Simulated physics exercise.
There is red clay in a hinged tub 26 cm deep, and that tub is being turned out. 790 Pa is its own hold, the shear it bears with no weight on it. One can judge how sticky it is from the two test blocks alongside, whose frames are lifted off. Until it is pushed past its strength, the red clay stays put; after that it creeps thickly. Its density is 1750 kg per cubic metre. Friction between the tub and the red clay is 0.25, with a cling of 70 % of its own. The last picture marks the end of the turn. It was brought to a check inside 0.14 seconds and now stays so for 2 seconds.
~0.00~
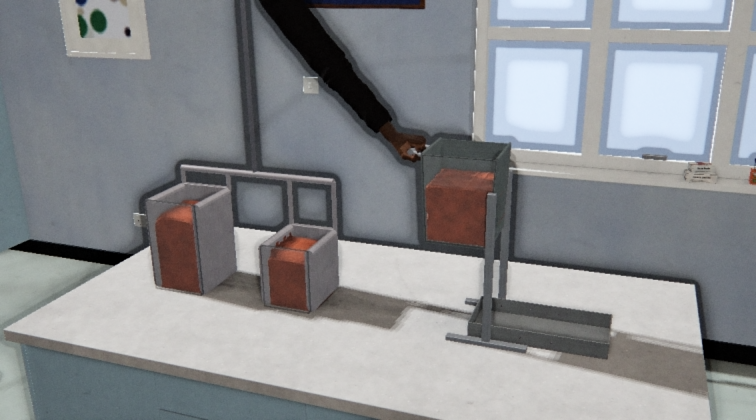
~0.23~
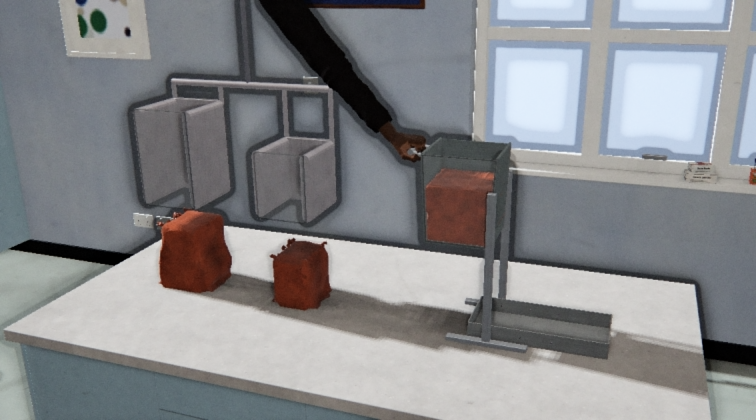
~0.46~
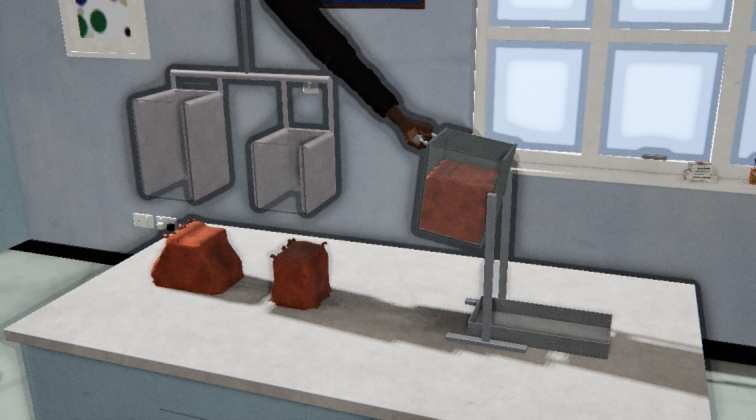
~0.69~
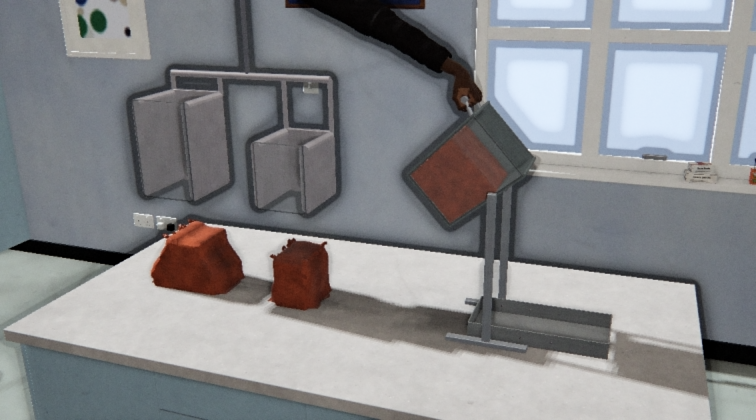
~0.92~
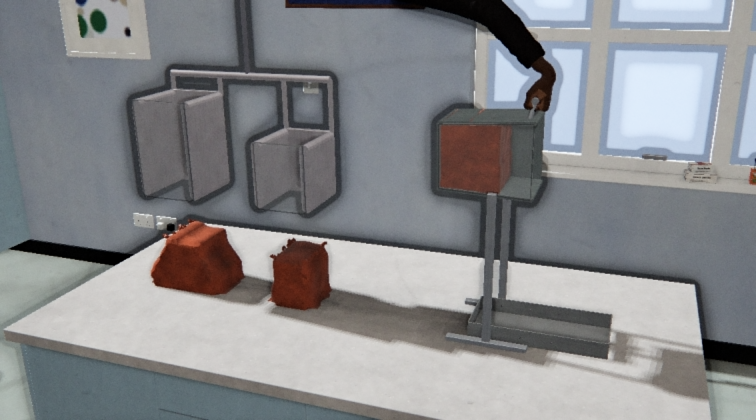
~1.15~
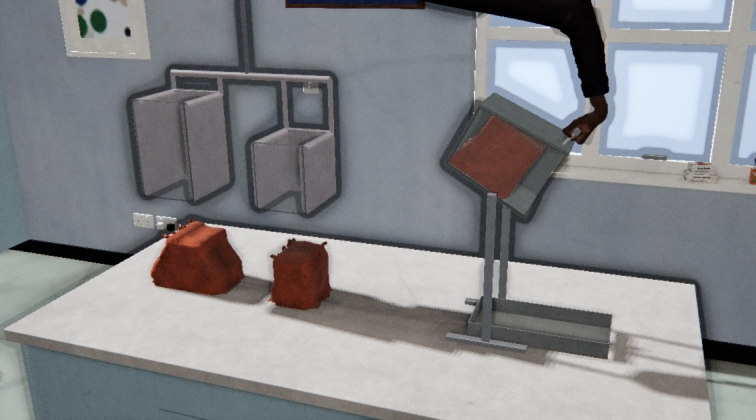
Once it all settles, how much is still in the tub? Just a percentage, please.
I would say about 7 percent.
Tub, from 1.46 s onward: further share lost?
Later share of the load: Approx. 25 %.
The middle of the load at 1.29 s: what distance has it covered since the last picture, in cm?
It has moved close to 8 cm.
After 1.29 s, the tub is at 118 degrees and holds 91 %.
After 1.46 s, the tub is at 118 degrees and holds 34 %.
After 1.63 s, the tub is at 118 degrees and holds 7 %.
After 1.80 s, the tub is at 118 degrees and holds 7 %.
After 3.15 s, at the end, the tub is at 118 degrees and holds 7 %.
